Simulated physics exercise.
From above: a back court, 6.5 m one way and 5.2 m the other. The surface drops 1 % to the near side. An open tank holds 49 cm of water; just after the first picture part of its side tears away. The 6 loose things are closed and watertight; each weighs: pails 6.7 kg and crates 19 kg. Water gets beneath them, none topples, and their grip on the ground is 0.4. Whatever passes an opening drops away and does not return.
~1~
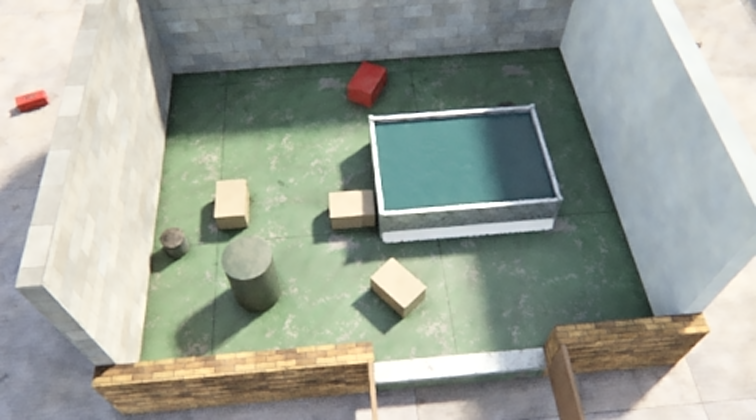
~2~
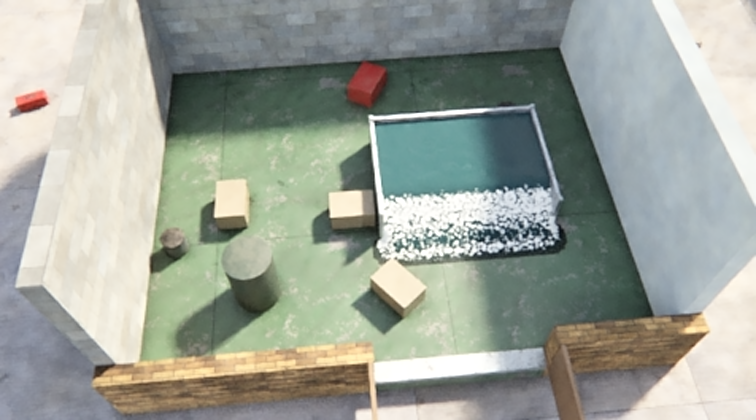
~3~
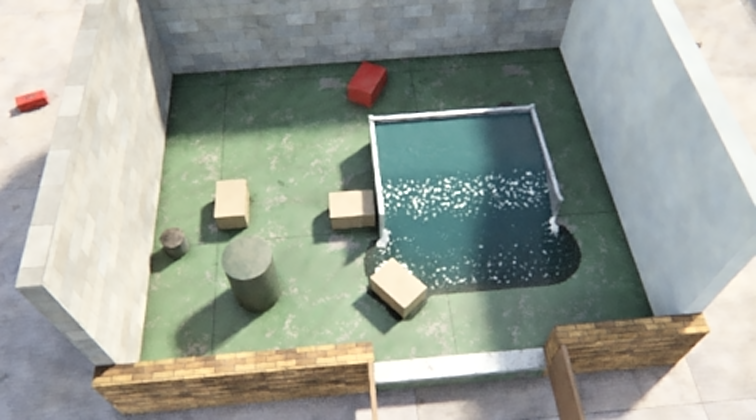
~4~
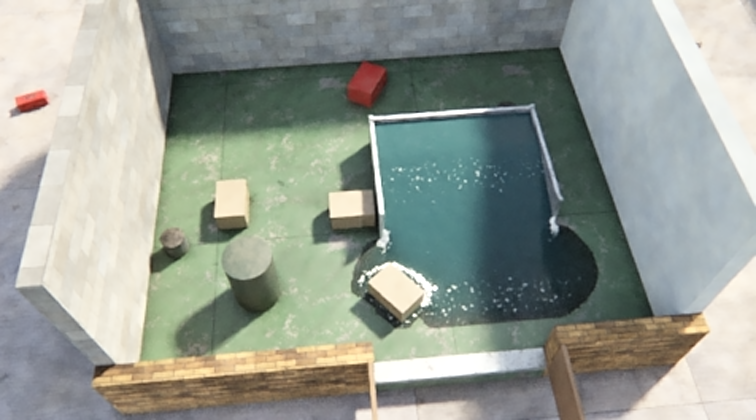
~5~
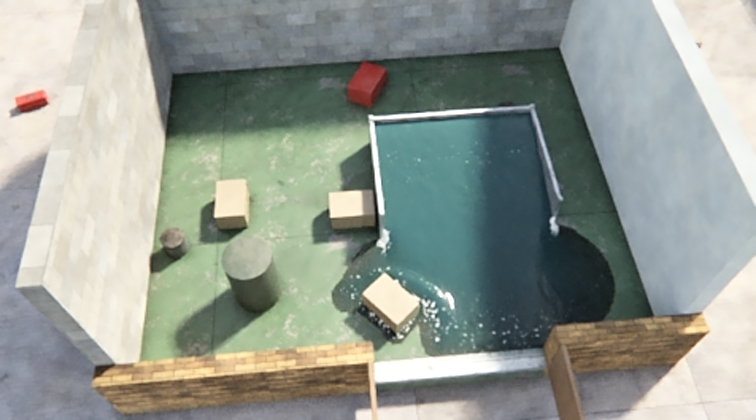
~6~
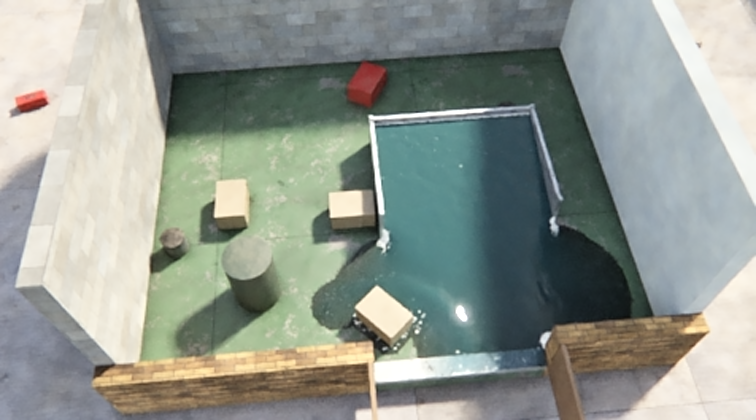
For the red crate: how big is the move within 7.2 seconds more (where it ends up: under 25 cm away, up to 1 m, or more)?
Red crate stays put.
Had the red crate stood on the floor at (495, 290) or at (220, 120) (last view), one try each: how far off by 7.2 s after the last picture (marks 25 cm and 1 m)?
In that order: It gets carried off; it barely shifts.
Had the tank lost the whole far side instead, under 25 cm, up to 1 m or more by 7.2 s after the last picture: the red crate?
Then the red crate travels far.
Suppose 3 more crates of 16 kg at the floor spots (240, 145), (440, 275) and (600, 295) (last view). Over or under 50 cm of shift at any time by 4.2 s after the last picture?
In that order: Less, past it, past it.
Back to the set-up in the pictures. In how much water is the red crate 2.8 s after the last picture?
About 0 cm.
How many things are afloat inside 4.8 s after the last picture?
0 of them.
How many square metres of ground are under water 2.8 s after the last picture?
Some 17 m2.
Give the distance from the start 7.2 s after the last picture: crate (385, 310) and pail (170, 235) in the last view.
In that order: 120 cm, 0 cm.
Then, 0.9 s after the last picture the red crate is near (367, 77), 0.0 m from its start, aground; 0 of 6 are out; 0 afloat.
Then, 2.8 s after the last picture the red crate is near (367, 77), 0.0 m from its start, aground; 0 of 6 are out; 0 afloat.
Then, 4.8 s after the last picture the red crate is near (367, 77), 0.0 m from its start, aground; 0 of 6 are out; 0 afloat.
Then, 7.2 s after the last picture the red crate is near (367, 77), 0.0 m from its start, aground; 0 of 6 are out; 0 afloat.
